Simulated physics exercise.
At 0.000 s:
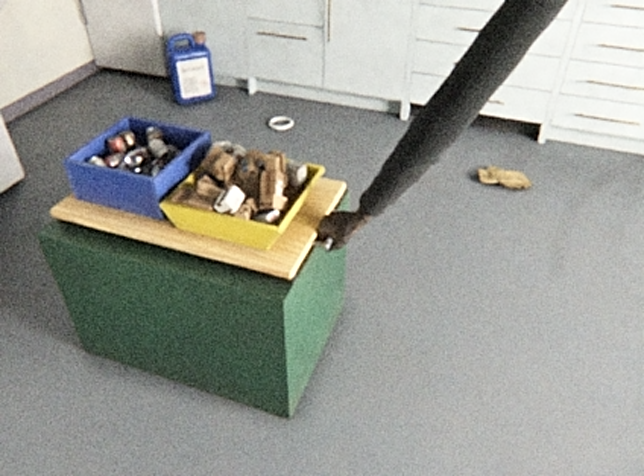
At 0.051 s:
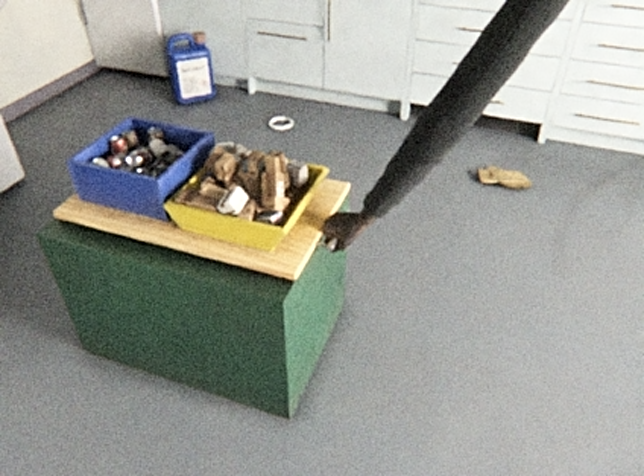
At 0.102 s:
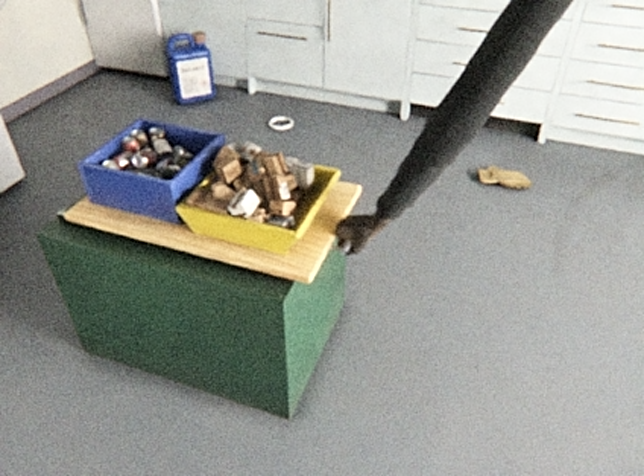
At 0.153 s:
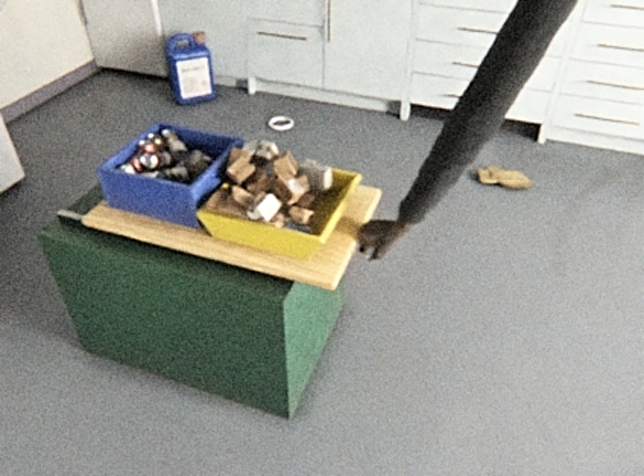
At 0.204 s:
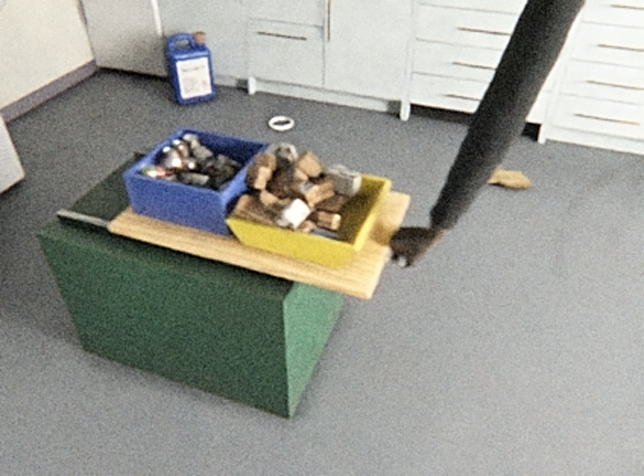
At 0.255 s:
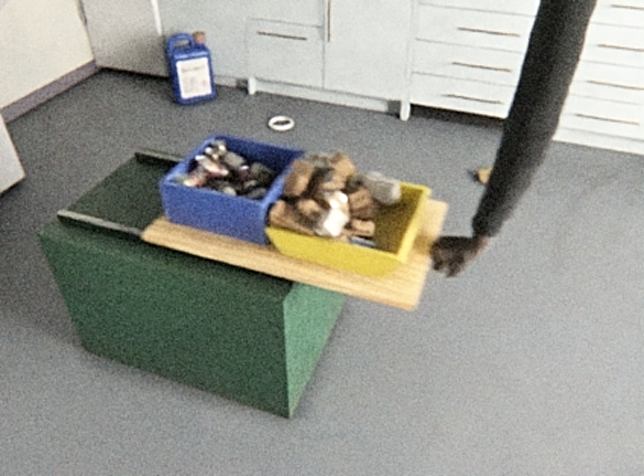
A hand pulls a wooden shelf holding blue and yellow tubs rightward across a green unit.
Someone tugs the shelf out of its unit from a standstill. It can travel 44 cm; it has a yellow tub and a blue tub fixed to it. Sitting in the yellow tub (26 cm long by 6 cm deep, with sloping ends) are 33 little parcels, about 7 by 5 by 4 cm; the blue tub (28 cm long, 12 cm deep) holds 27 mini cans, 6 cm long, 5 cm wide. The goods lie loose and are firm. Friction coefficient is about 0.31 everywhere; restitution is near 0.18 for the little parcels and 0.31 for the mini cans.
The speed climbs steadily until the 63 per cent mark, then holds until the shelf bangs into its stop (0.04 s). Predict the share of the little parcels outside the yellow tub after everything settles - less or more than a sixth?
The share is more than one in six.
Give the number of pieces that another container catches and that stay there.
About 1.
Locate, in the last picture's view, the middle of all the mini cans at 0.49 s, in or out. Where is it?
Near (277, 202).
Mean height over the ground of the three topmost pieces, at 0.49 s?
Their middles average near 82 cm high.
After 0.29 s, the shelf hits its stop.
After 0.37 s, the yellow tub has all 33 and the blue tub has all 27.
After 0.49 s, the yellow tub is down by 7 of 33 and the blue tub is down by 1 of 27.
After 0.71 s, the yellow tub is down by 9 of 33 and the blue tub is down by 1 of 27.
Final count (at 1.14 s), the yellow tub is down by 9 of 33 and the blue tub is down by 1 of 27. Asked share, 9 of 33, 27 per cent.
